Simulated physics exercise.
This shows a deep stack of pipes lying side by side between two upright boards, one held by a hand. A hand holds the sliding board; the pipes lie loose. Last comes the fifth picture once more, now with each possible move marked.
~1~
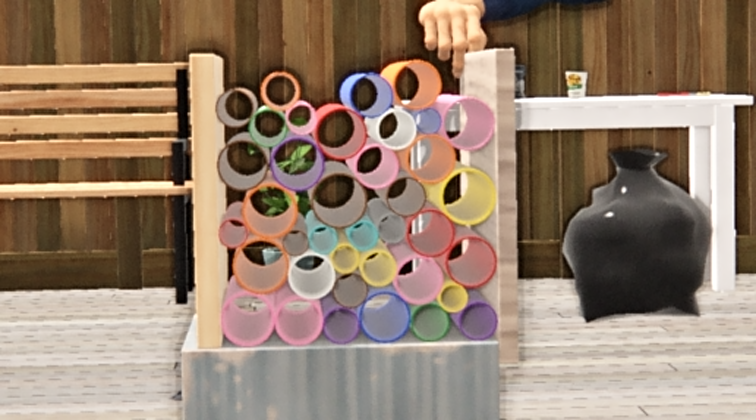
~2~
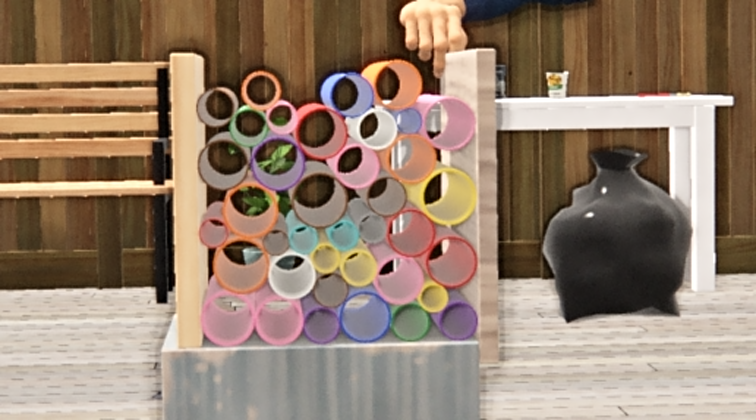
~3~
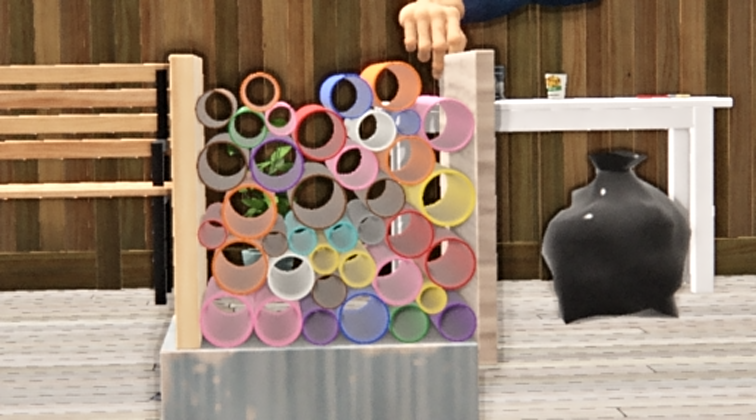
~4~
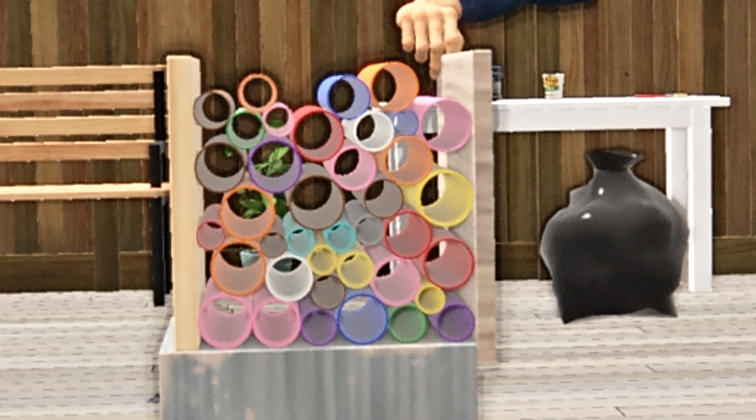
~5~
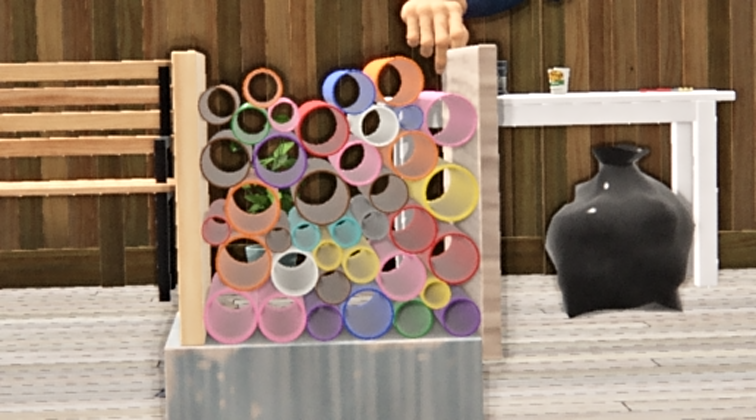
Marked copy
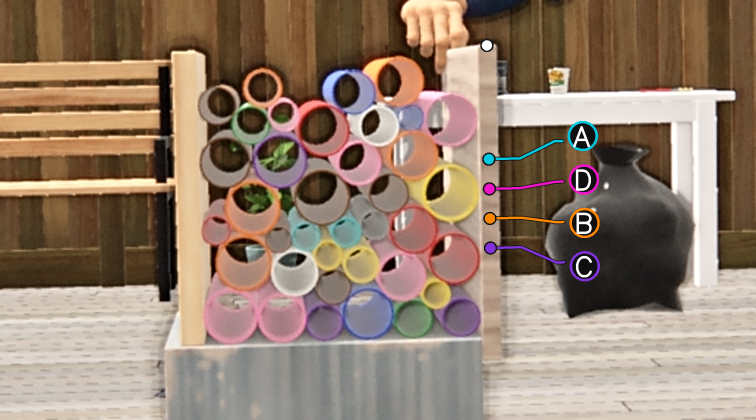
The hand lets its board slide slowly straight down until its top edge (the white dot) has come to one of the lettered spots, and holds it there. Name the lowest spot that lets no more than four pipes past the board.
No lower than B.
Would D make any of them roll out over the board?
Yes, at D.
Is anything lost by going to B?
At B: Yes.
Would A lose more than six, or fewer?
Fewer than six.
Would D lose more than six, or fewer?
Fewer than six.
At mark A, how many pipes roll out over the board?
At A the number is none.
On the marked copy, A at (489, 159); B at (490, 218); C at (490, 248); D at (489, 188); the white dot at (487, 46).
Following B. Soon after the start, top of the board (477, 123).
Later, top of the board (479, 210).
In the end, top of the board (479, 218), three out over the board.
As for the rest, A none out over the board; C more than four out over the board; D one out over the board.
